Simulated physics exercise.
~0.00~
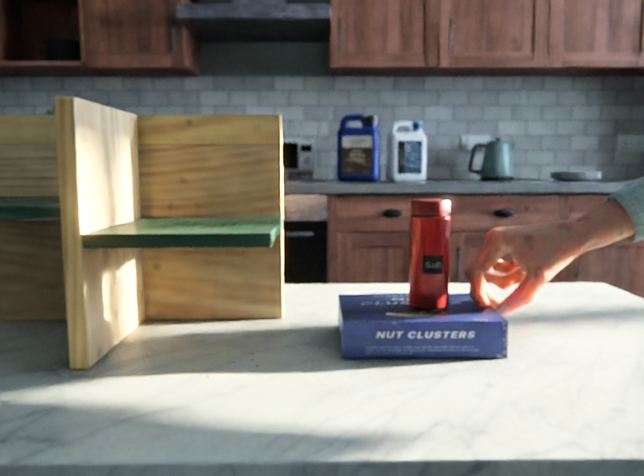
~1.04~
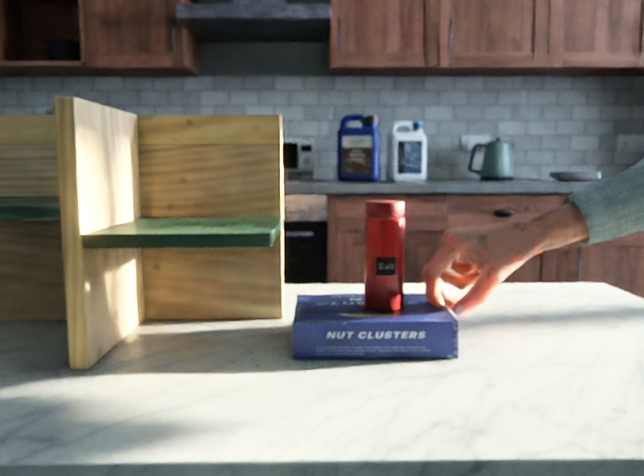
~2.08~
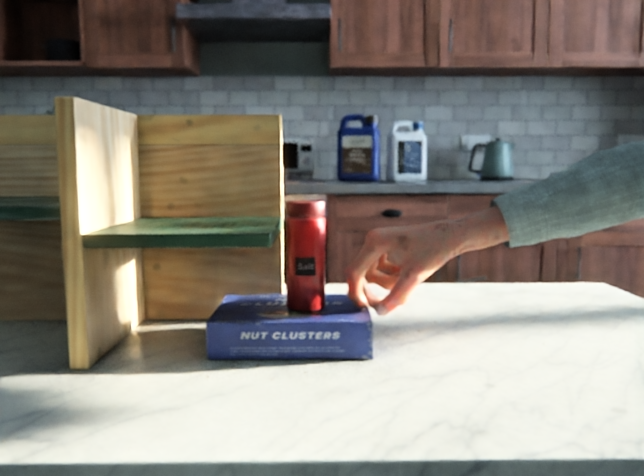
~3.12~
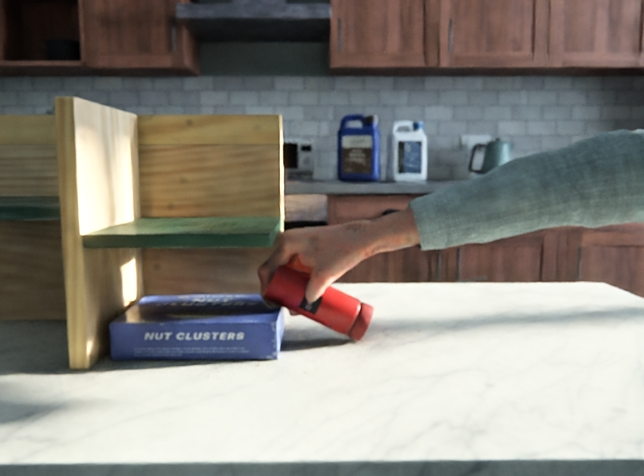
Red shaker riding a blue Nut Clusters packet pushed left by a hand, then knocked onto its side beneath a green shelf's edge.
